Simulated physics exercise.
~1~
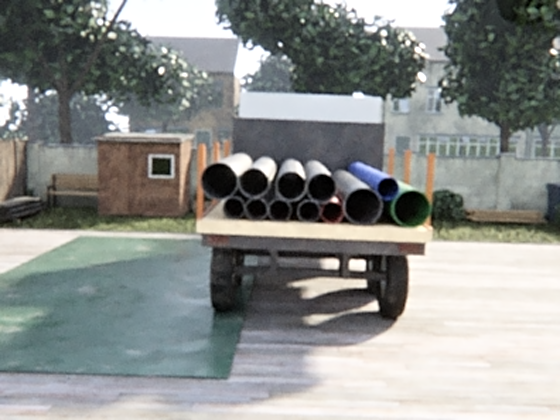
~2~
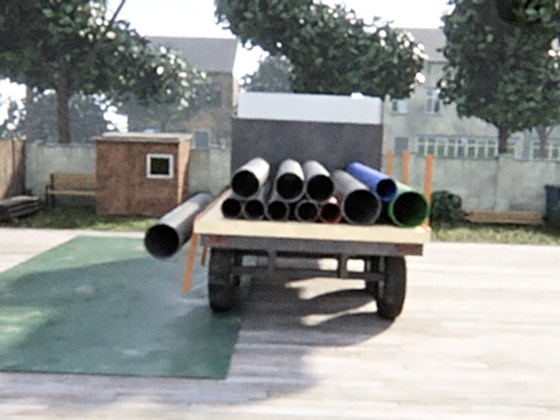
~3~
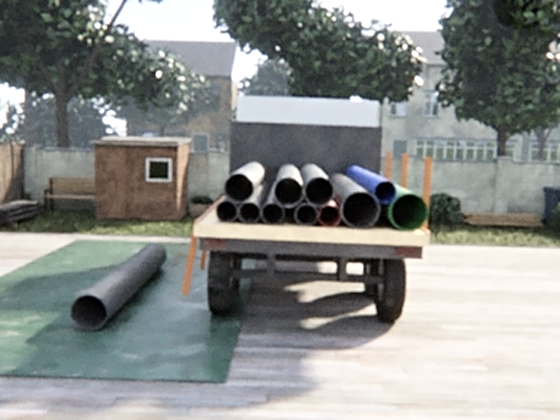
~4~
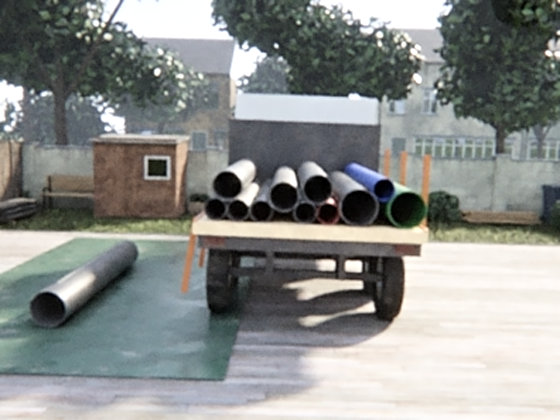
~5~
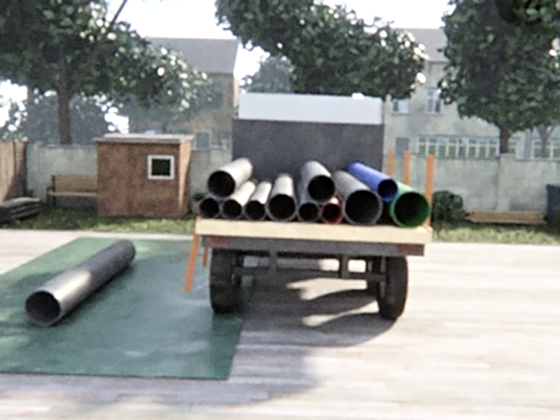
A stack of hollow pipes, mostly dark grey with a blue and a green one at the right, sits on the back of a parked flatbed lorry, held between orange posts. The posts on the left swing down, and a large grey pipe rolls off that side of the deck. It drops onto the green ground beside the lorry and rolls a little farther left before settling. Meanwhile, the remaining grey pipes shift and spread leftward on the deck. At the end, one pipe lies on the ground, while the rest stay aboard, the blue and green ones still in place.
